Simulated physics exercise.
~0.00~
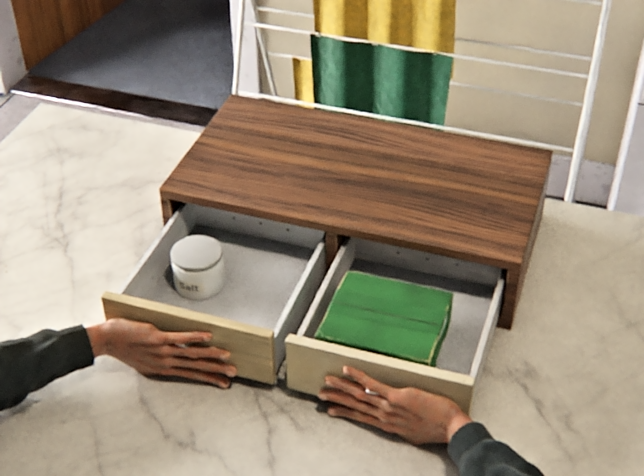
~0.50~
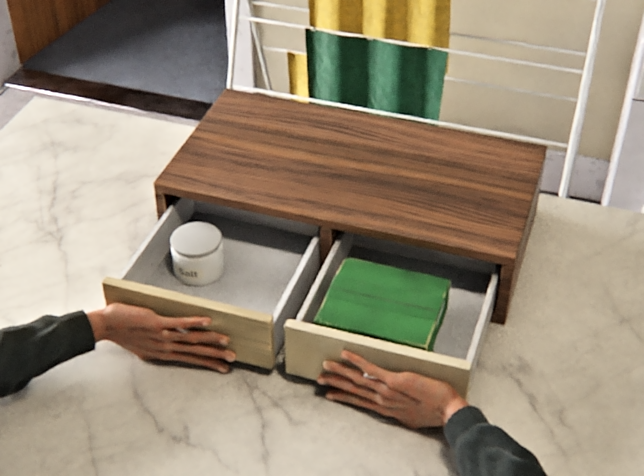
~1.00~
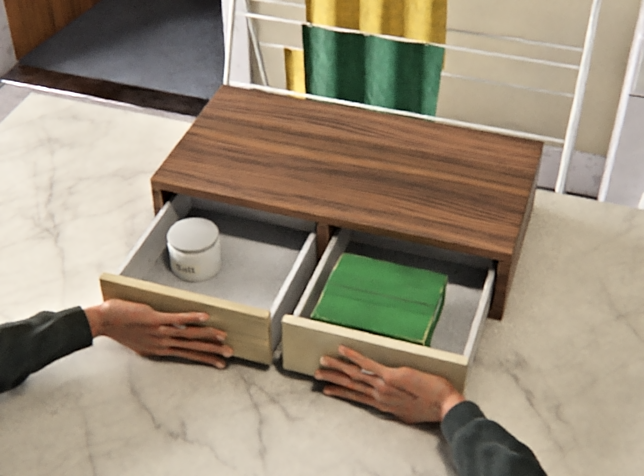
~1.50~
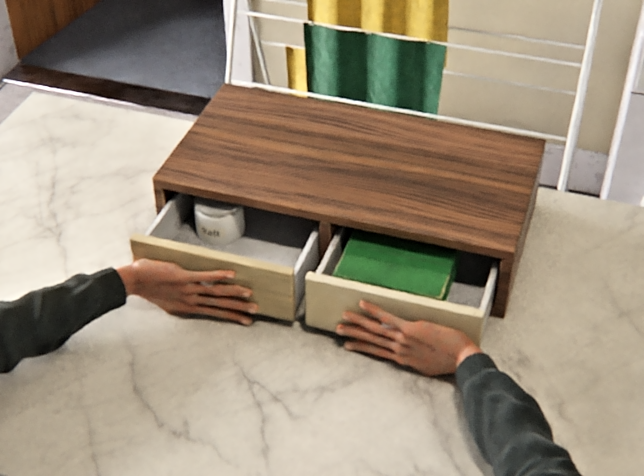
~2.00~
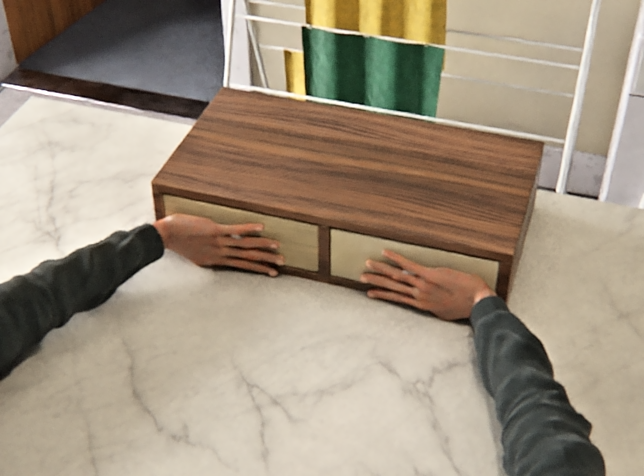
Two hands rested on the fronts of two open drawers in a wooden chest, a white jar in the left and a green box in the right, then pushed both in together until they shut flush, hiding the jar and box inside.
